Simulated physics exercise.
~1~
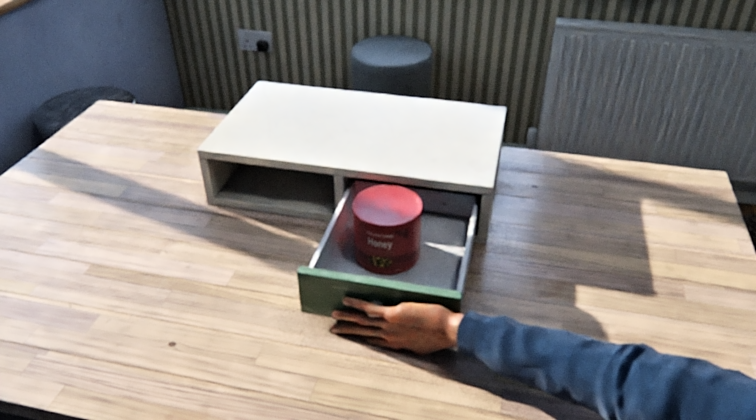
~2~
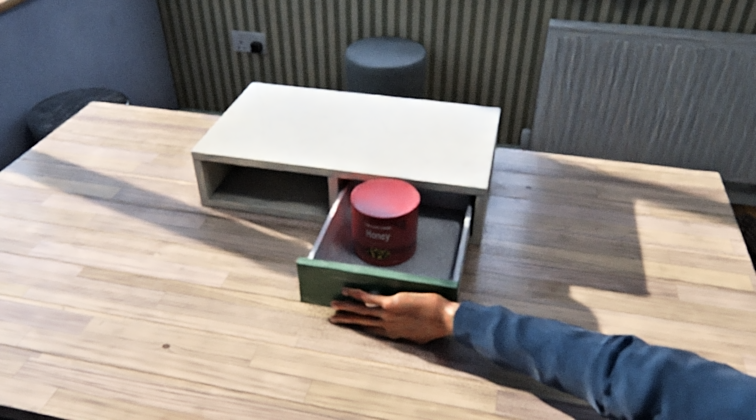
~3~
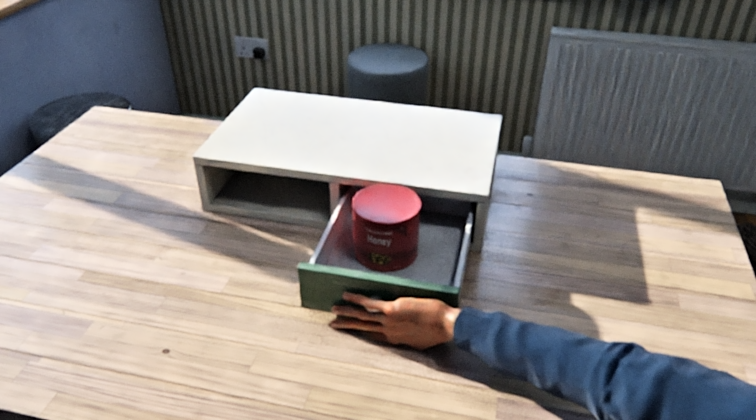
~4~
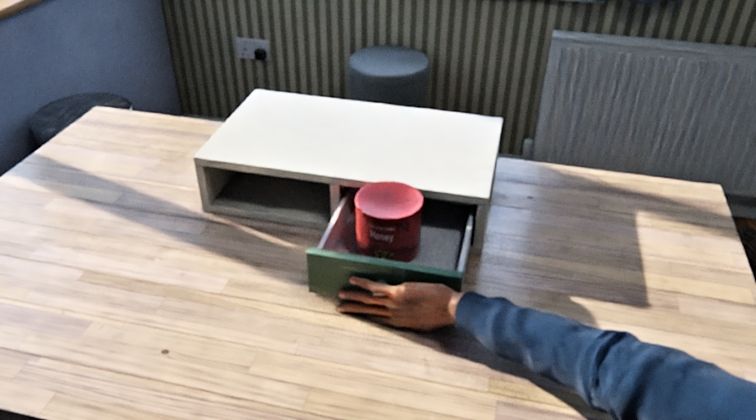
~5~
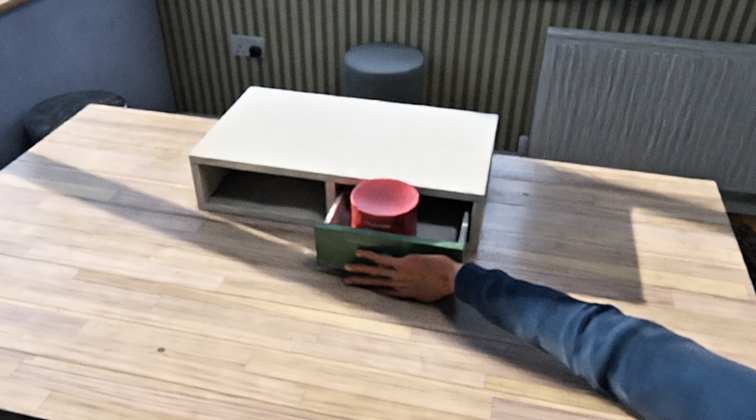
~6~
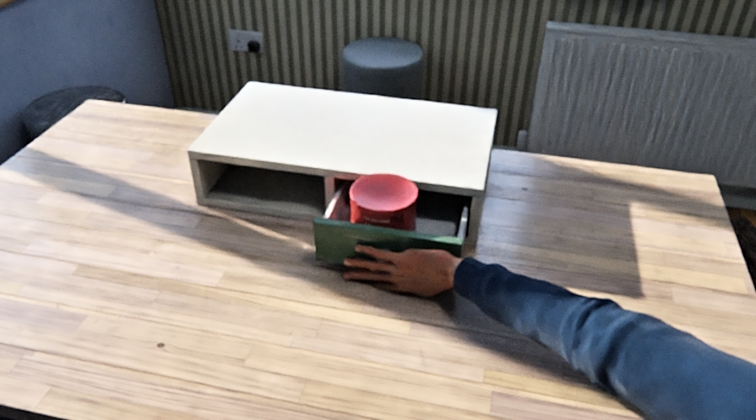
We see a hand on the green front of an open drawer holding a red tub, set in a low white chest on a wooden table. The hand pushes the drawer partway in, and it ends still ajar, with the tub inside and the fingers against the front.
